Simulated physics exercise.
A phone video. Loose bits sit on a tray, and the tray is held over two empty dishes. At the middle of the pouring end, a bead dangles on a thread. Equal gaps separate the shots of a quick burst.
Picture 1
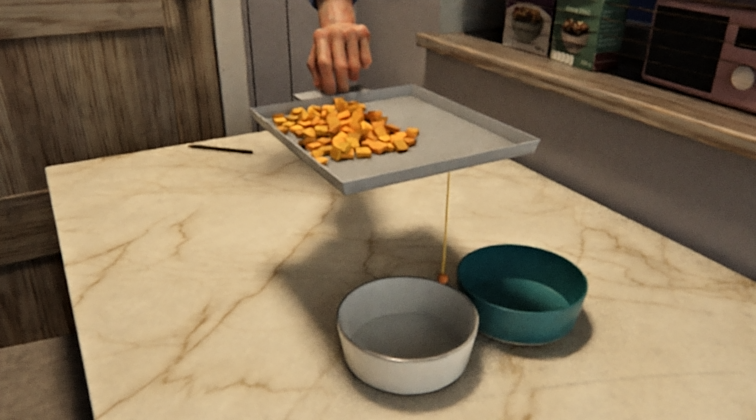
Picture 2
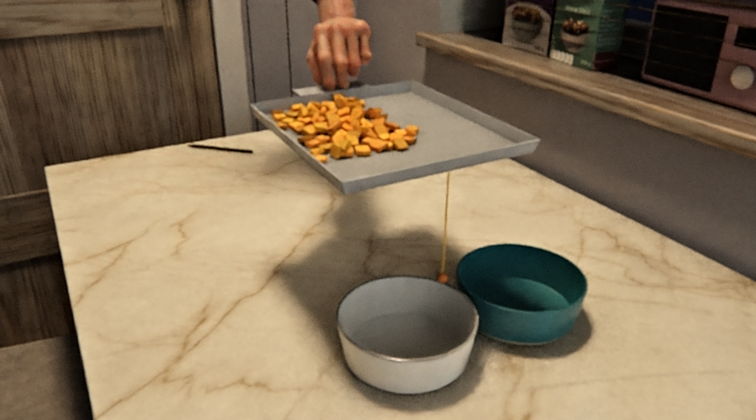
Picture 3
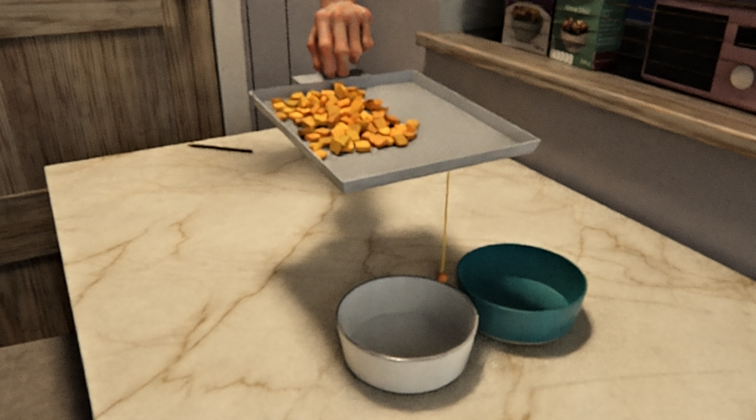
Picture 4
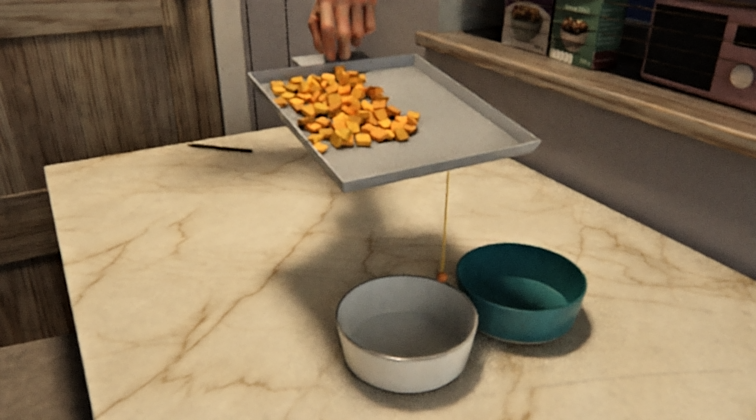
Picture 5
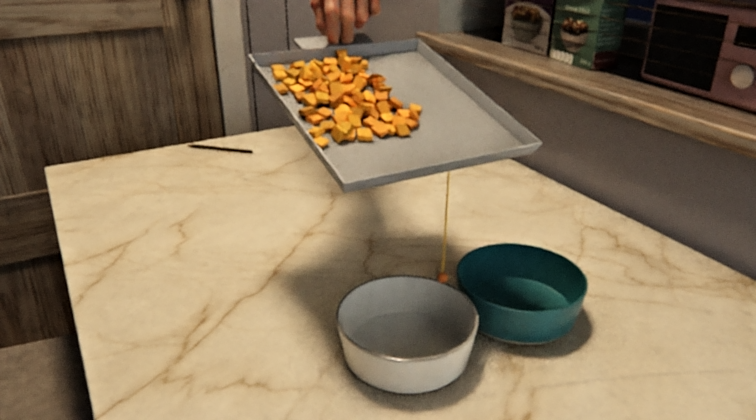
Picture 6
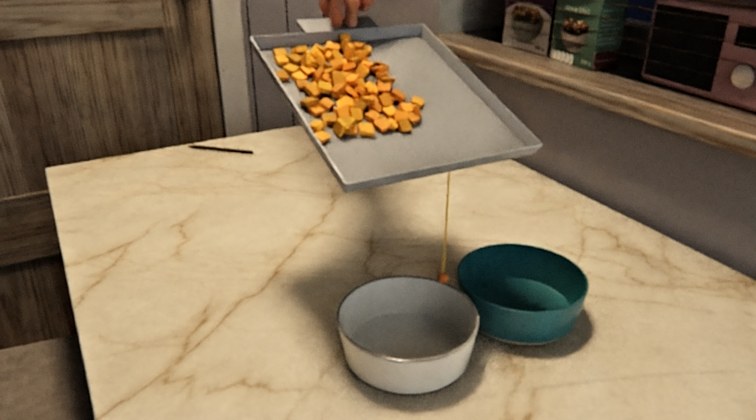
In a kitchen with a pale, brown-veined marble counter, a still camera looks down from the front. A hand grips the far edge of a grey tray heaped with small orange pieces at its left, above a white bowl and a teal bowl at right, with a bead hanging on a thread. The tray's far edge rises steadily, steepening its slant, while the pieces stay bunched.
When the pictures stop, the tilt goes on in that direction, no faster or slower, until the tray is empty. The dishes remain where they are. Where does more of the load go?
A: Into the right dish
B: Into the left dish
B, into the left dish.
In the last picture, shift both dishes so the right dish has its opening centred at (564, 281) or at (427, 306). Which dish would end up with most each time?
With the dishes at the first place it's the left-side dish, and at the second it's the right-side dish.
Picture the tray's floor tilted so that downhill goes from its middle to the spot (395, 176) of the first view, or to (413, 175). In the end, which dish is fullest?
Results - the dish on the left side first, the dish on the left side second.
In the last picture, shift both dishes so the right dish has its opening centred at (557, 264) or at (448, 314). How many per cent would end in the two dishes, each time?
Close to 60 in a hundred, followed by close to 70 in a hundred.
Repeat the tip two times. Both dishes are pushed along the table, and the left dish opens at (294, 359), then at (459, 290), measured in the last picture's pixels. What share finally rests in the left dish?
You'd get near 0 per cent and afterwards near 40 per cent.
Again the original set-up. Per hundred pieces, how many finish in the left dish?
Result: Around 50 in a hundred.
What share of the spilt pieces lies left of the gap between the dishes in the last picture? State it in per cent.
20 in a hundred, roughly.
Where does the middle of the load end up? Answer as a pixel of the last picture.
Centre at rest: Close to (448, 357).
Soon after the last picture, tray tipped steeply; most on the tray; a small part in the air.
A little later, tray tipped past a quarter turn; about a quarter on the tray; about a third in the left dish; a small part in the right dish; about a third outside both; a stray few in the air.
Later still, tray tipped past a quarter turn; about half in the left dish; about a quarter in the right dish; about a third outside both.
At rest, tray tipped past a quarter turn; about half in the left dish; about a quarter in the right dish; about a third outside both.
